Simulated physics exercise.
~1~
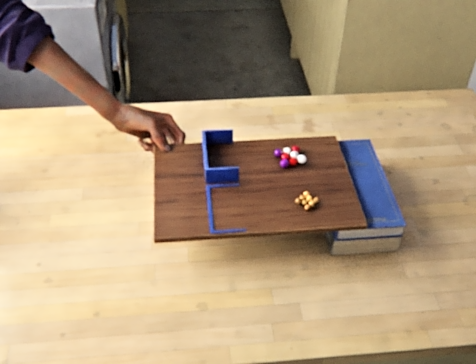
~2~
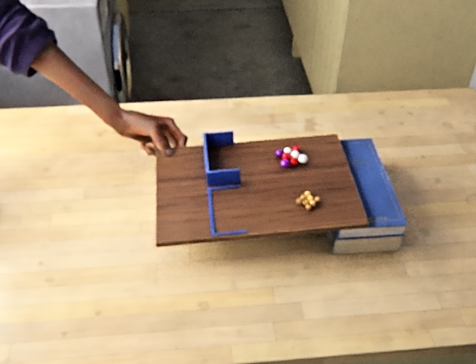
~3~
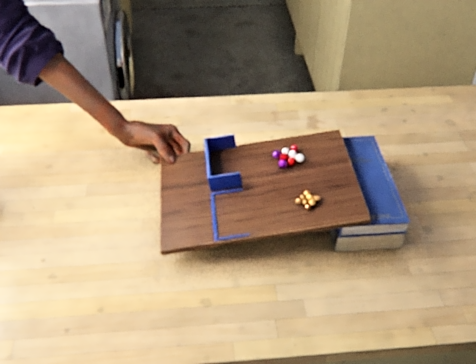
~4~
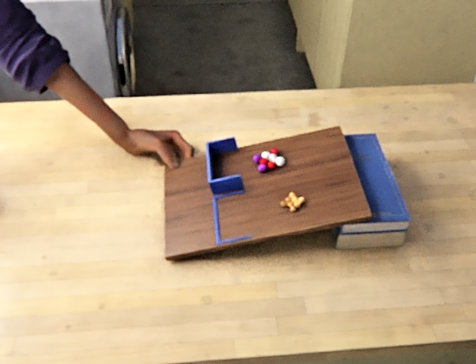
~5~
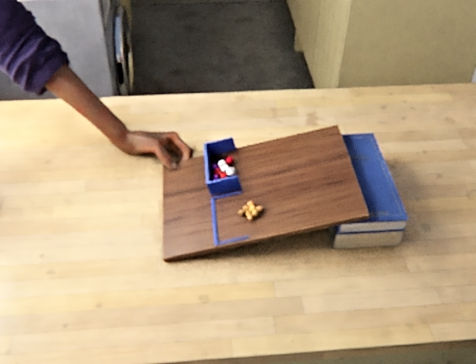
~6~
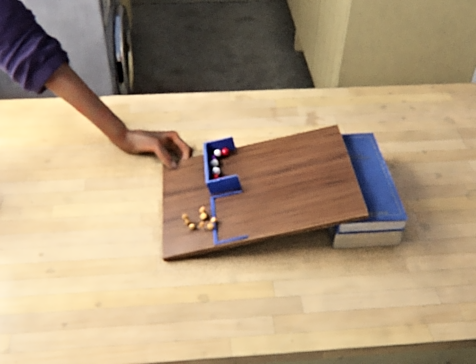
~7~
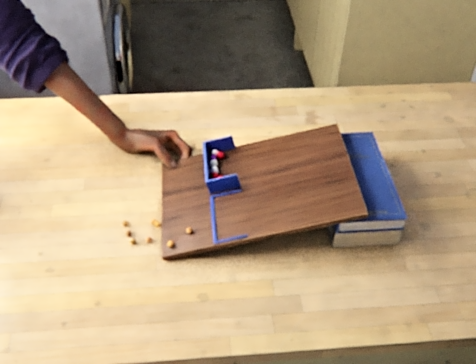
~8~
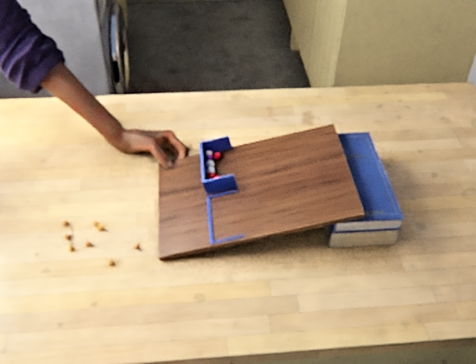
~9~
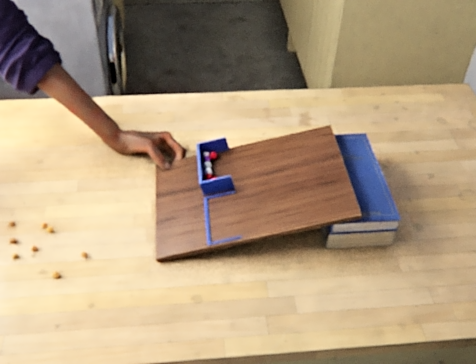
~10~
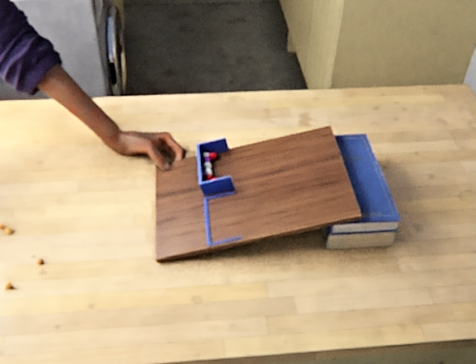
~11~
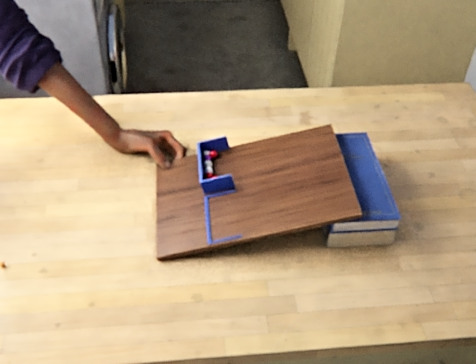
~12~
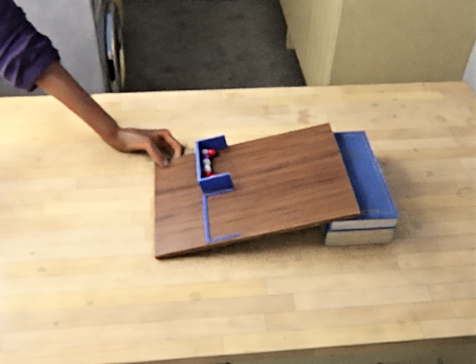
A wooden board propped on books was lowered at its left end by a hand, sending two clusters of little balls sliding left; the orange ones passed the front blue strip and scattered off across the counter, while the colourful ones stayed caught behind the other.
